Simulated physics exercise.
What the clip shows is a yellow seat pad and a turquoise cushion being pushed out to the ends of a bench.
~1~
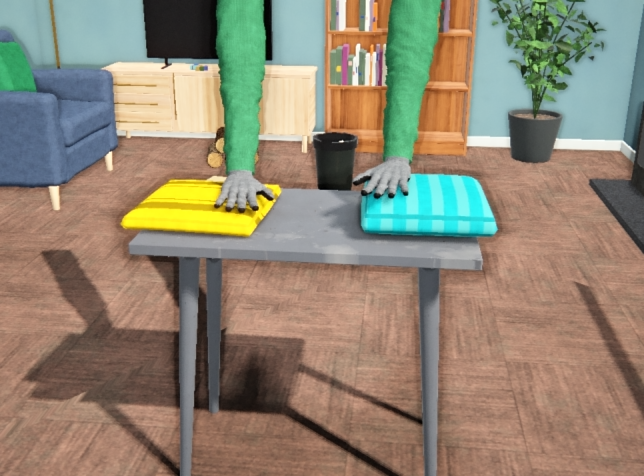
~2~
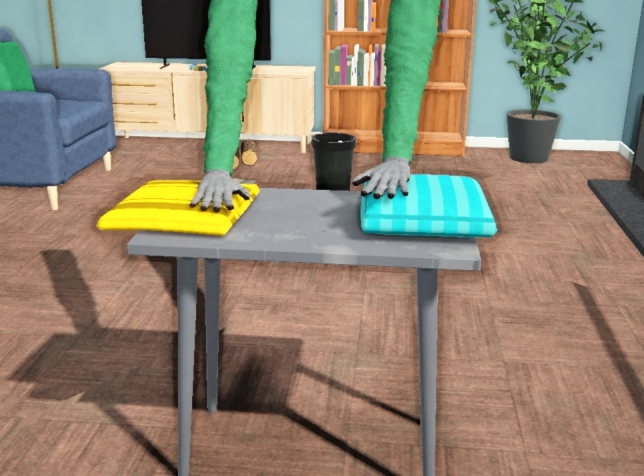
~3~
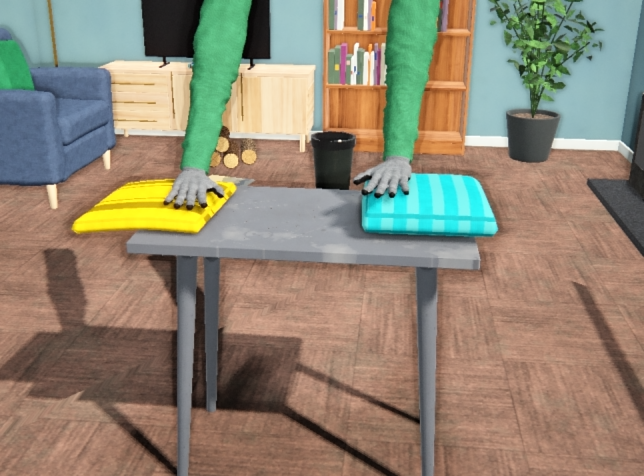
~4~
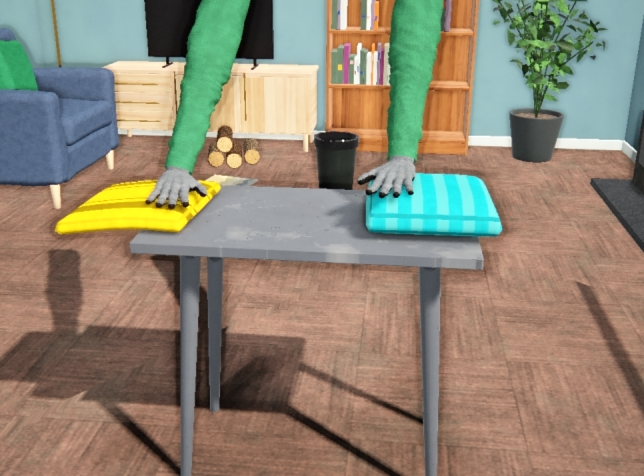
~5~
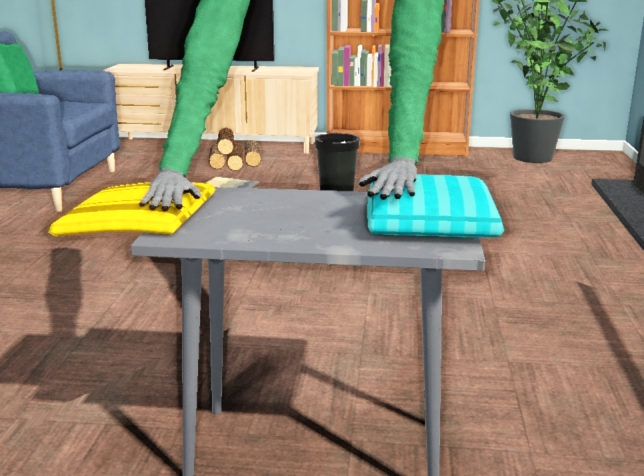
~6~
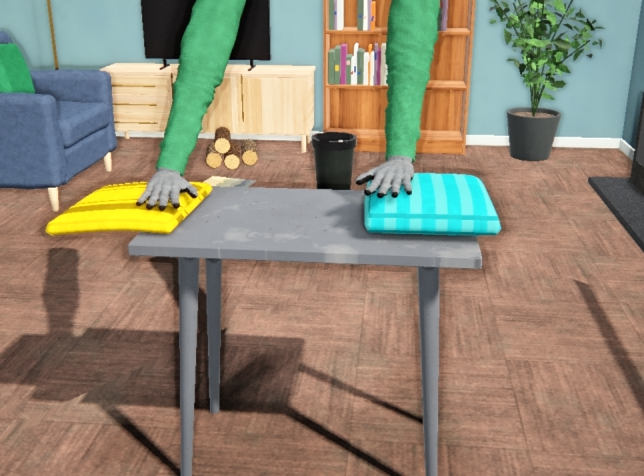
The clip opens with two green-sleeved arms with gray hands resting on a yellow cushion at the left and a turquoise cushion at the right of a gray bench. The left hand slides the yellow cushion leftward, further past the edge, then slows, while the turquoise one barely moves.
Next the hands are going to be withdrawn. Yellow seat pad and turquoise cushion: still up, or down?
My prediction: Yellow seat pad: Gone off; turquoise cushion: Still there.
Then, 0.44 s after the last picture, seat pad falling near (146, 326); cushion lying still.
Then, 0.72 s after the last picture, seat pad on the floor near (129, 418); cushion lying still.
At rest, seat pad on the floor near (123, 428); cushion lying still. The yellow seat pad tips over and falls and the turquoise cushion holds its place.
